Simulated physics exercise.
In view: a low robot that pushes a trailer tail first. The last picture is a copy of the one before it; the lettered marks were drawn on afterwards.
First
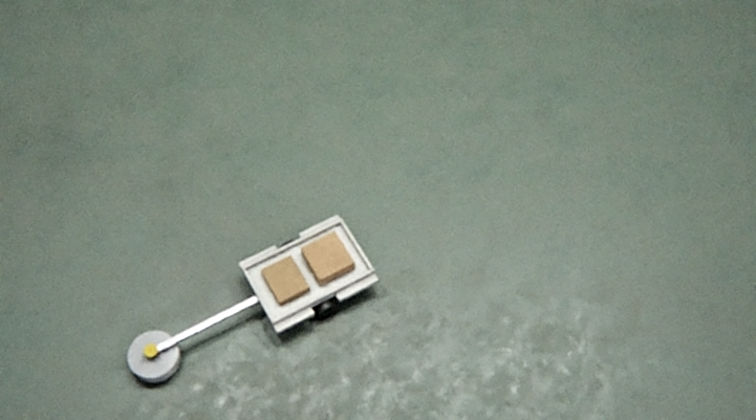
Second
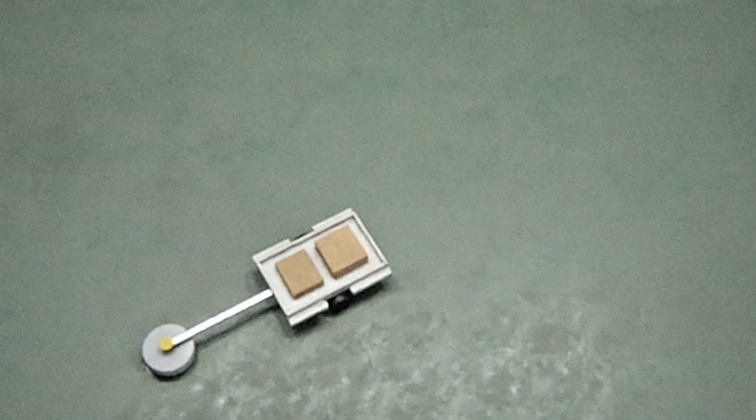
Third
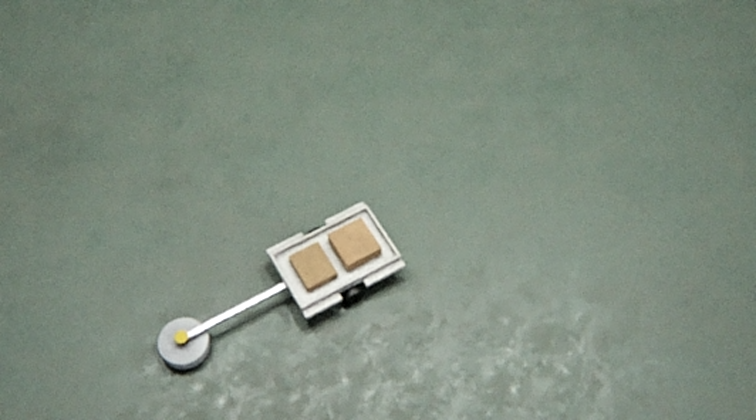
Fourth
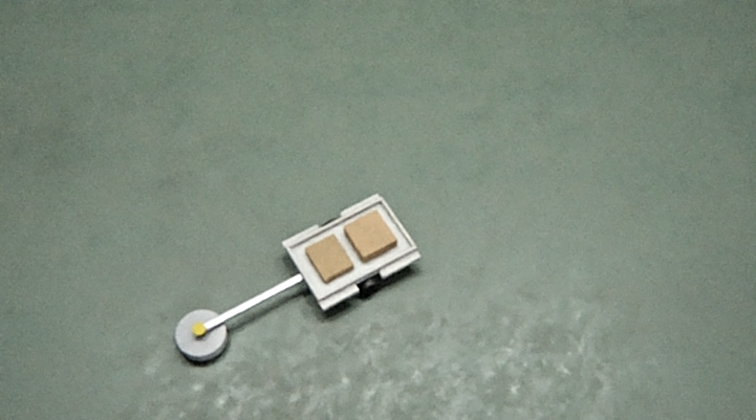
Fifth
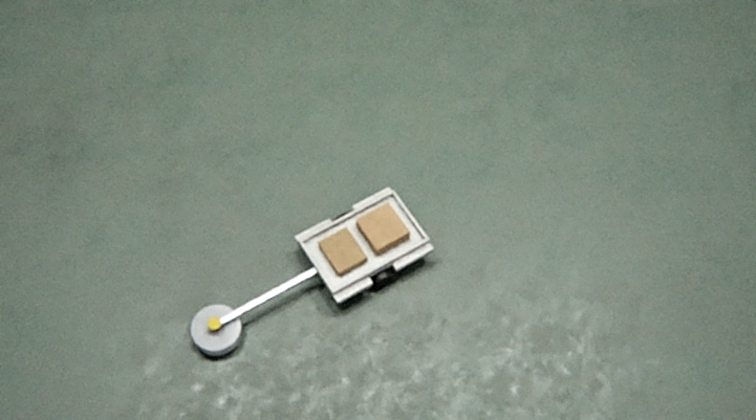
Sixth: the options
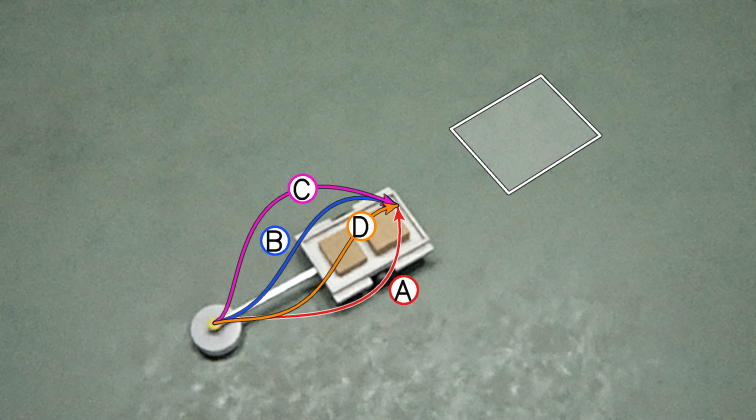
On a grey-green floor with a paler, mottled patch along the bottom, a round grey robot sits at the lower left, joined by a thin bar to a white cart carrying two tan blocks. The robot pushes the cart a short way up and to the right, both moving steadily together.
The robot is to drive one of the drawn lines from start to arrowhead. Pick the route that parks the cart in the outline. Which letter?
Take D.
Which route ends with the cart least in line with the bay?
Route C.
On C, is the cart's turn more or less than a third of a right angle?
It turns more than that.
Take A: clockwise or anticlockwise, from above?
It turns anticlockwise.
On the marked copy, A from (214, 323) via (344, 307) to (398, 208); B from (214, 323) via (302, 238) to (397, 206); C from (214, 323) via (272, 204) to (395, 204); D from (214, 323) via (324, 282) to (397, 206); the bay at (525, 132).
Taking D. A third of the way, robot (298, 312), cart (420, 204).
Two thirds of the way, robot (349, 250), cart (476, 159).
When it is over, robot (397, 212), cart (526, 131); the cart stands in the bay.
As for the rest, A leaves the cart at (487, 100), out of the bay; B leaves the cart at (557, 188), out of the bay; C leaves the cart at (553, 265), out of the bay.
